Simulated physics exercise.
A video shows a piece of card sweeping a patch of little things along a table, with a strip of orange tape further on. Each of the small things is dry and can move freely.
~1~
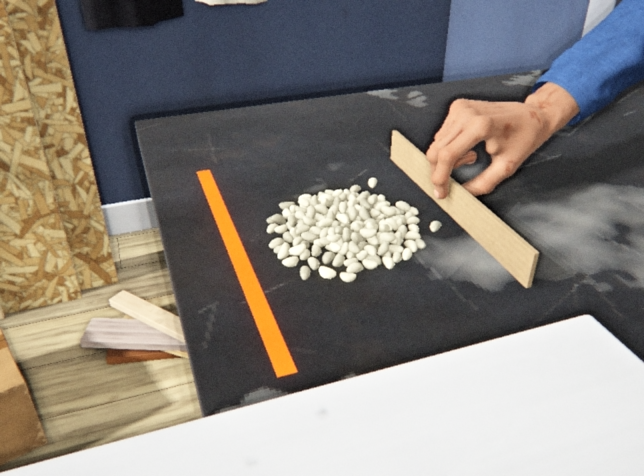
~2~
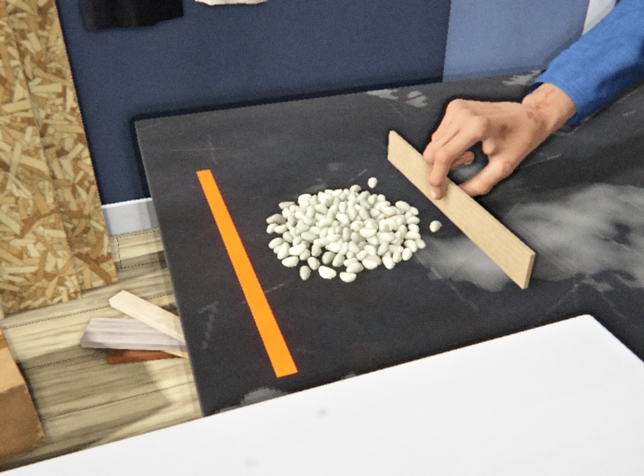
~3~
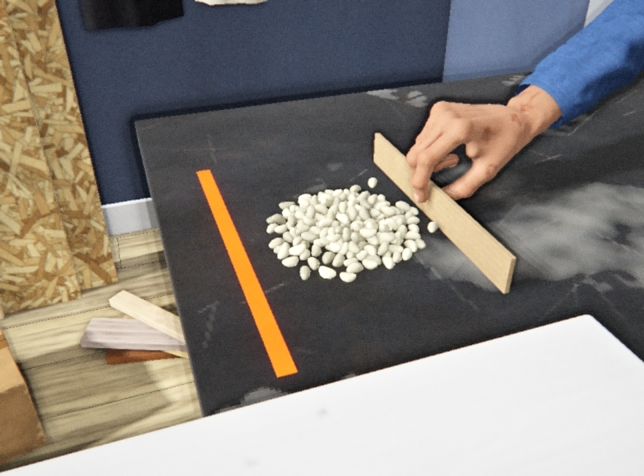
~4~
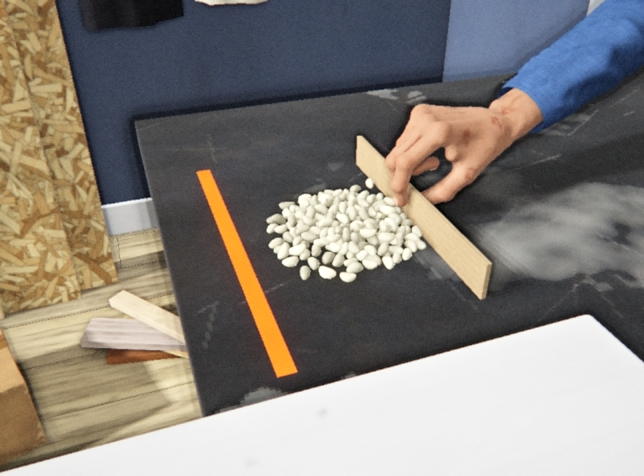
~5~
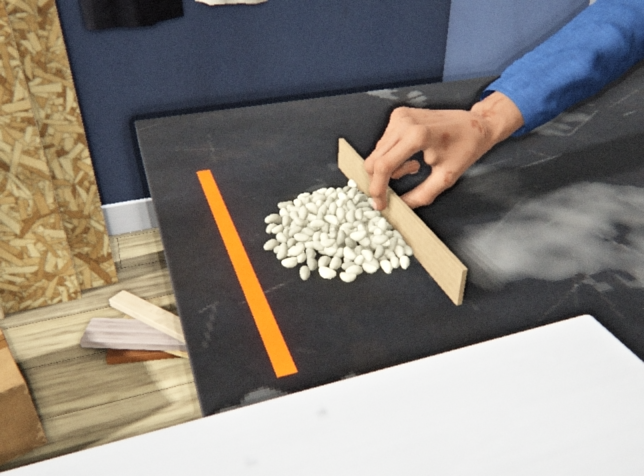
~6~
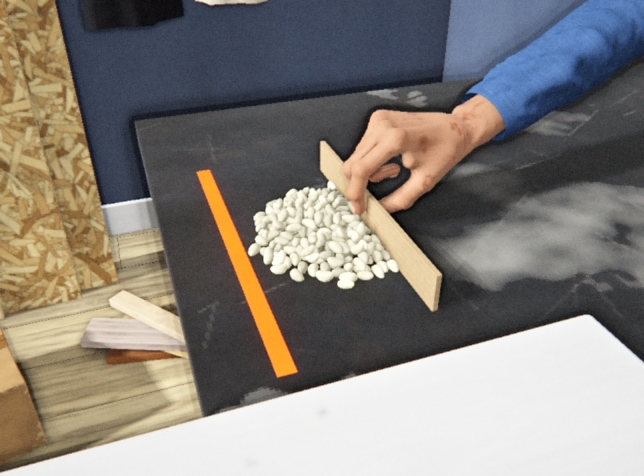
A hand in a blue sleeve holds a thin tan board upright on a dark, chalk-smudged tabletop, seen from above at an angle by a still camera. A loose heap of small whitish beans lies between the board and a strip of orange tape on the left. The hand slides the board leftward, meeting the heap and pushing the beans a little closer to the tape.
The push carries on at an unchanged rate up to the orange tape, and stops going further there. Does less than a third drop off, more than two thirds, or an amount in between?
An amount in between.
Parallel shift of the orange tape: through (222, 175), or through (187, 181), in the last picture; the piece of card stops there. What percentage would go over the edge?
Roughly 20 % and 70 %.
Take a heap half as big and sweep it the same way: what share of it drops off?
Some 20 per cent.
Soon after the last picture, piece of card still moving, near (298, 209); heap all on the table, its front near (184, 261).
A little later, piece of card stopped at the orange tape; heap about a third over the edge.
Later still, piece of card stopped at the orange tape; heap about half over the edge.
At rest, piece of card stopped at the orange tape; heap about half over the edge.
